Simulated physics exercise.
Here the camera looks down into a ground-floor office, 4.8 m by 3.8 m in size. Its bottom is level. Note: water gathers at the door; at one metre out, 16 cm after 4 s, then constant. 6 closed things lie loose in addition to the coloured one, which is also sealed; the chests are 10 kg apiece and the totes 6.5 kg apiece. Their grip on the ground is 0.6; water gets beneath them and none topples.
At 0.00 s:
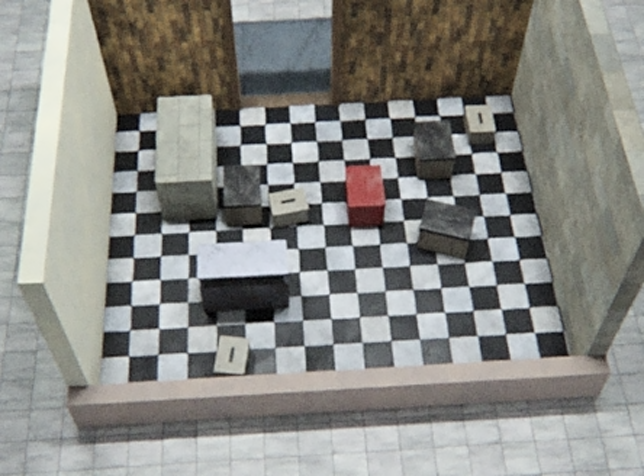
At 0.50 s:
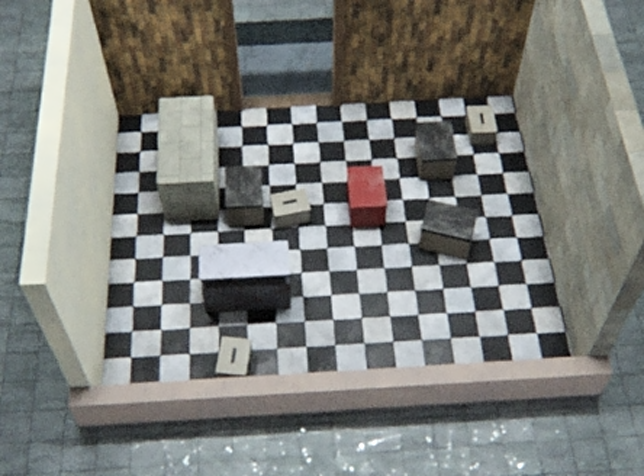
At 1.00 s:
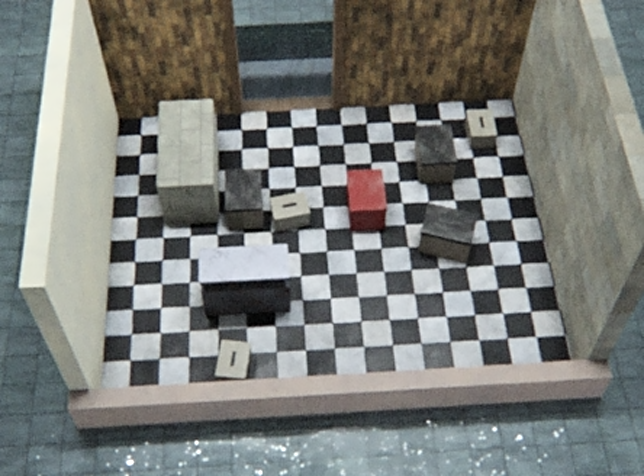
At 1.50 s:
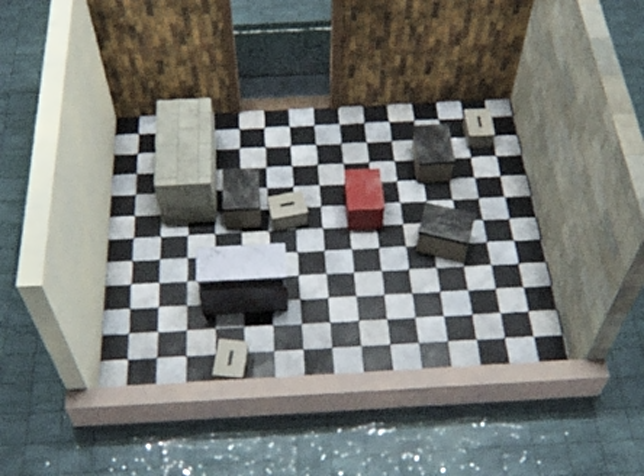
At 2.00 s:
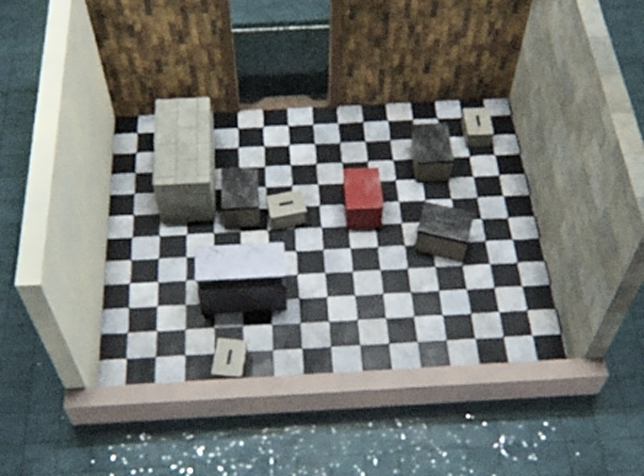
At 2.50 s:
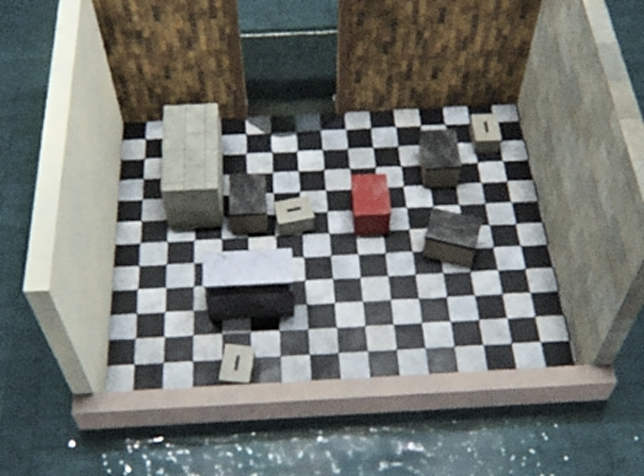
Checkered-floor office seen from above, with water spreading over the ground outside and just reaching the doorway, the red chest staying still.
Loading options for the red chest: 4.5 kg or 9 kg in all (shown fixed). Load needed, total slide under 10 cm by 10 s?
Expect neither amount to be sufficient.
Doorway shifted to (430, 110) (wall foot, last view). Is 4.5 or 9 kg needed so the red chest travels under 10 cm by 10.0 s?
For that position, nothing offered succeeds.
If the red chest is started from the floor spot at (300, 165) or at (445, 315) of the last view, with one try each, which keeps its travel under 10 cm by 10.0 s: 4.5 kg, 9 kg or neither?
Neither mass does it, then neither mass does it.
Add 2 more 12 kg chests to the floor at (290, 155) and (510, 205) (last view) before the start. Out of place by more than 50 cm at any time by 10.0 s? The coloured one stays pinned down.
Above the mark, then below the mark.
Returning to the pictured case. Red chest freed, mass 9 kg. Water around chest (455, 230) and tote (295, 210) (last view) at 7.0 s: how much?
About 2 and 3 cm.
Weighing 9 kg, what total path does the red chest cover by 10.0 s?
It covers some 50 cm altogether.
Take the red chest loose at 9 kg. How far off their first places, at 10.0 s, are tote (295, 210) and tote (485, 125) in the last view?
Shifts: 150 cm / 0 cm.
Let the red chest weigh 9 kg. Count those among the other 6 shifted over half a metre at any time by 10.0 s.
That adds up to 2.
After 3.5 s the red chest would be 0 cm from its start with 4.5 kg and 0 cm from its start with 9 kg; 0 cm of water round it then.
After 4.5 s the red chest would be 5 cm from its start with 4.5 kg and 0 cm from its start with 9 kg; 3 cm of water round it then.
After 7.0 s the red chest would be 67 cm from its start with 4.5 kg and 41 cm from its start with 9 kg; 4 cm of water round it then.
After 10.0 s the red chest would be 206 cm from its start with 4.5 kg and 45 cm from its start with 9 kg; 6 cm of water round it then.
